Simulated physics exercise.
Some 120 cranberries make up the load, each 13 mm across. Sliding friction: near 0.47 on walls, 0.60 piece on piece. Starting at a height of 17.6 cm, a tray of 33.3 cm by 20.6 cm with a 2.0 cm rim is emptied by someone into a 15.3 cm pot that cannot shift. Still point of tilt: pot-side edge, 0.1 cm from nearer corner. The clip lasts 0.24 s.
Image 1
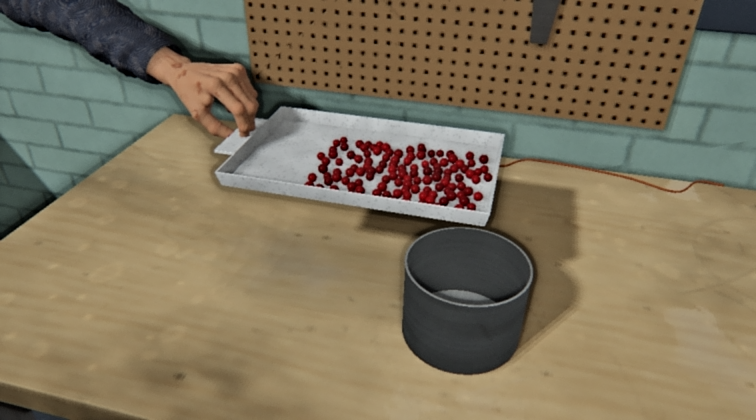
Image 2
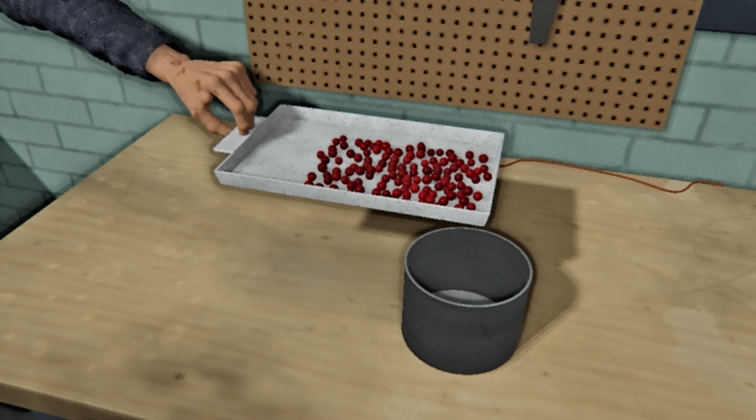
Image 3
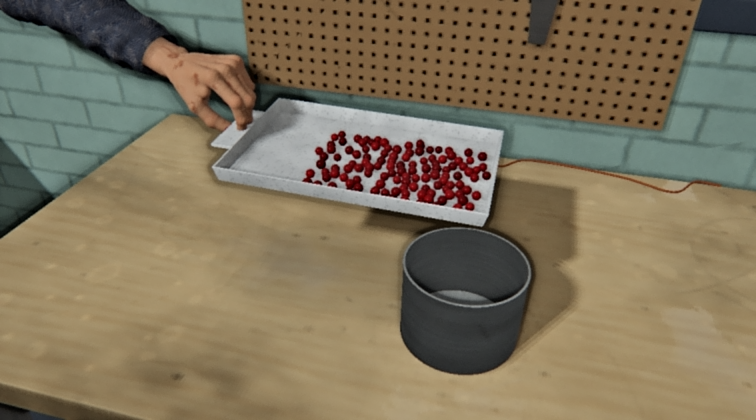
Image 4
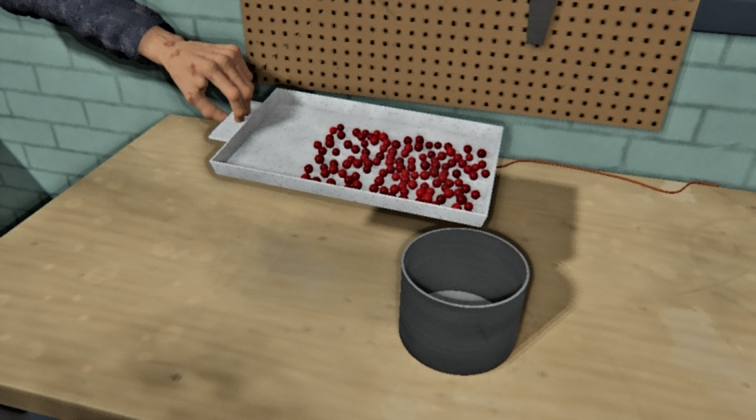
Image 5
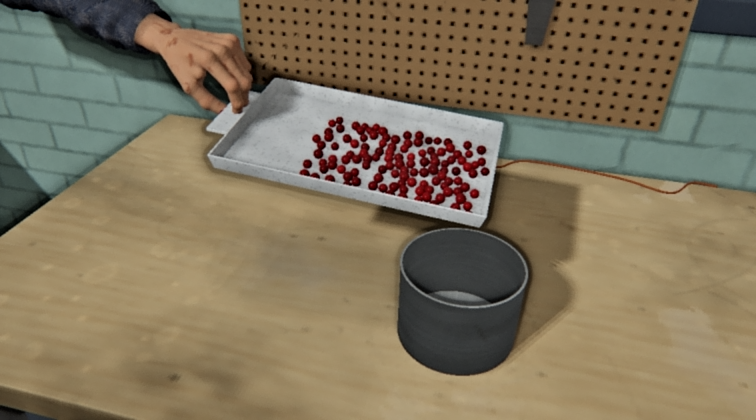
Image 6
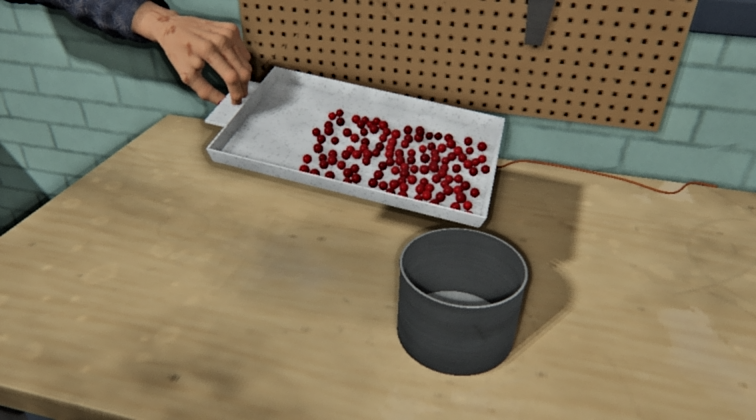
White tray of red cranberries slowly tilting toward its right front corner as a hand raises its left end beside a dark pot.
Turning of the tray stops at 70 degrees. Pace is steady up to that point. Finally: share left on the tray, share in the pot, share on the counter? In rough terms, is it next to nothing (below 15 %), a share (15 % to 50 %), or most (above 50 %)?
Roughly: Tray: Most, pot: Next to nothing, counter: Next to nothing.
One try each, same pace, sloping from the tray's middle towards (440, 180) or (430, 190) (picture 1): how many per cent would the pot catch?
I'd put it at about 0 per cent for the first tilt and about 0 per cent for the second.
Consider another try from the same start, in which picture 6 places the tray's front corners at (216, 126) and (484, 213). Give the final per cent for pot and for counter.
Split: Pot = 0, counter = 0.
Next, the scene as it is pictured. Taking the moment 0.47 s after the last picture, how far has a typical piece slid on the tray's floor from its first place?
Around 4 centimetres.
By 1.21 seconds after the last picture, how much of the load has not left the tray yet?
Something like 100 percent, roughly.
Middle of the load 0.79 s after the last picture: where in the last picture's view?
Look near (440, 149) in the last picture.
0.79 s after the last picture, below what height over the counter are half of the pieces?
I'd put it near 26 cm.
Then, 0.47 s after the last picture, tilt 39 degrees; the tray holds 100 %, the pot 0 %.
Then, 0.79 s after the last picture, tilt 58 degrees; the tray holds 100 %, the pot 0 %.
Then, 1.21 s after the last picture, tilt 70 degrees; the tray holds 100 %, the pot 0 %.
In the end, tray 100 %, pot 0 %, counter 0 %.
